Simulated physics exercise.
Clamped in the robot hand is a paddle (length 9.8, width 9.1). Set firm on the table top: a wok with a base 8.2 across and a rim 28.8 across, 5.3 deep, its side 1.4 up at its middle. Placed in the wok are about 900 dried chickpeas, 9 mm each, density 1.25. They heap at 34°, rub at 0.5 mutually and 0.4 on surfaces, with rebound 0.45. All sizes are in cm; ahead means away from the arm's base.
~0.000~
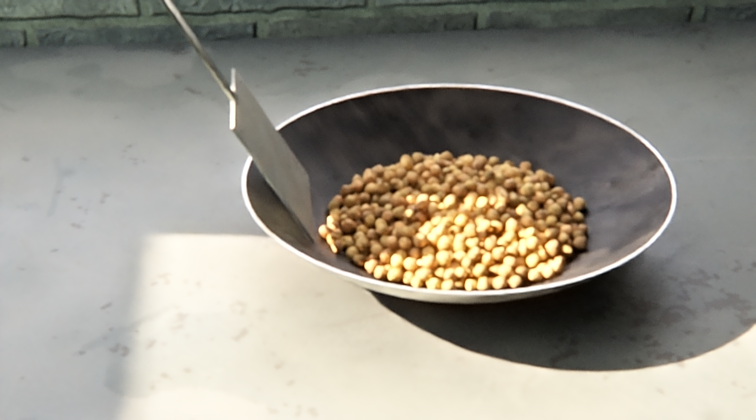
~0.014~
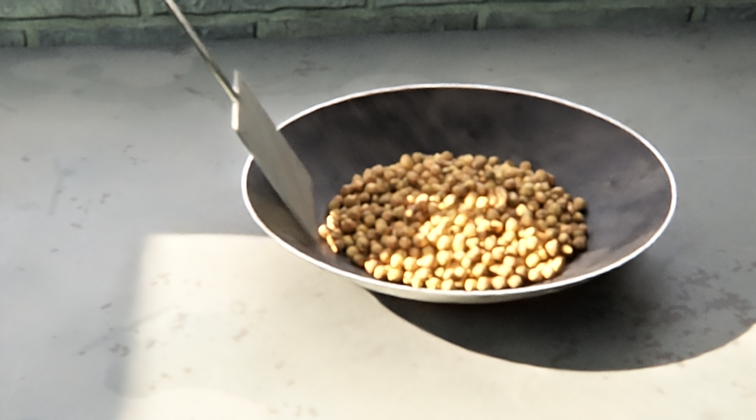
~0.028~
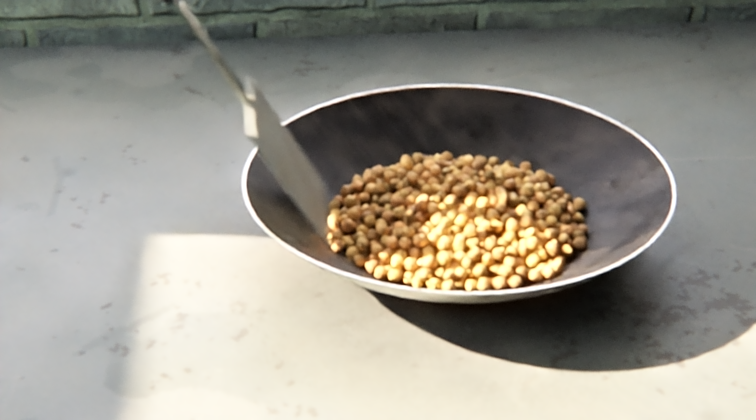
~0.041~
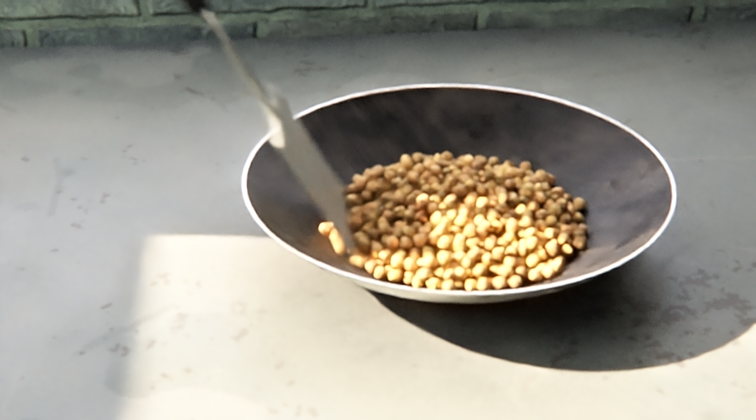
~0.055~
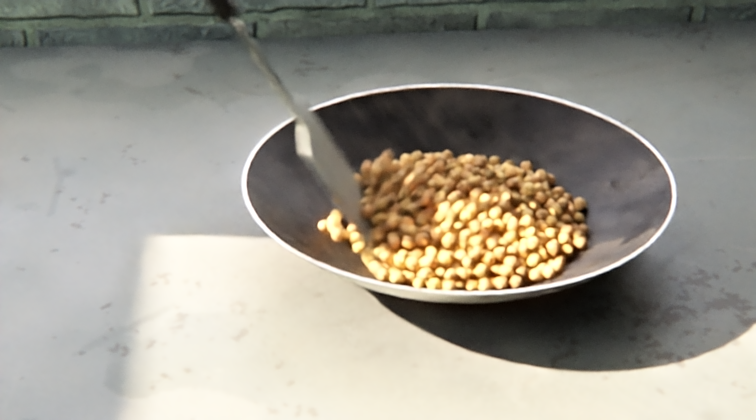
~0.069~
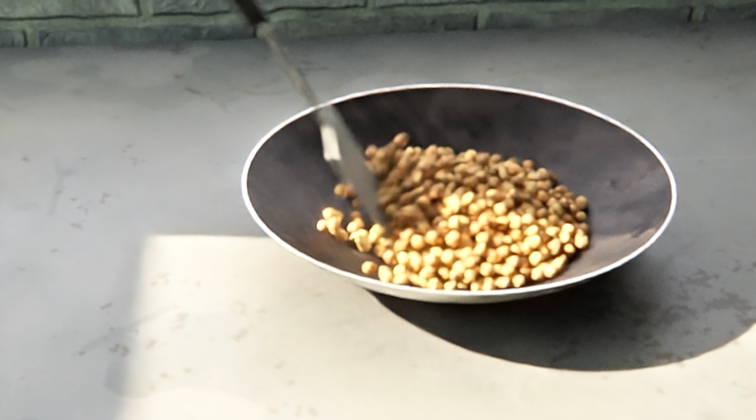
In this clip, a flat paddle at the left side of a dark wok on a grey table top moves rightward into a heap of dried chickpeas, pushing some of them up and to the right while a few remain at the left.
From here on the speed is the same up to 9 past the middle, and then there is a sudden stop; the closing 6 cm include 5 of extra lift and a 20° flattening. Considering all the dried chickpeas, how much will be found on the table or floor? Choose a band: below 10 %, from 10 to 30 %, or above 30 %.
That share falls above 30 %.
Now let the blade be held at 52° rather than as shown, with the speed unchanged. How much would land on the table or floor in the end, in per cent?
35 %.
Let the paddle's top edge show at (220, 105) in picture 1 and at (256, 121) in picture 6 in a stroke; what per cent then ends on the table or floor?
Near 10 in a hundred.
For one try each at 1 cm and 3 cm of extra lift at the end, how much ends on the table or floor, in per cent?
I'd put it near 40 in a hundred, then near 40 in a hundred.
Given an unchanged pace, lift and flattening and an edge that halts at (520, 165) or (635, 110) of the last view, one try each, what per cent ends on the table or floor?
I'd say roughly 15 per cent, then roughly 50 per cent.
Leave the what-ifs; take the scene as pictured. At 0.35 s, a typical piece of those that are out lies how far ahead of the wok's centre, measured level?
I'd say some 30 centimetres.
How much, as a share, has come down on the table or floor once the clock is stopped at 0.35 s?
It comes to some 15 in a hundred.
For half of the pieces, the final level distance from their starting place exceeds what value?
Some 7 centimetres.
After 0.10 s, sloping 61°, highest piece 9 above the table; 900 in the wok.
After 0.14 s, sloping 56°, highest piece 12 above the table; 899 in the wok, 1 on the blade or in flight.
After 0.35 s, sloping 41°, highest piece 15 above the table; 550 in the wok, 154 on the table or floor, 196 on the blade or in flight.
After 1.40 s, sloping 41°, highest piece 5 above the table; 550 in the wok, 350 on the table or floor.
In the end, 550 in the wok, 350 on the table or floor. That is 39 % on the table or floor.
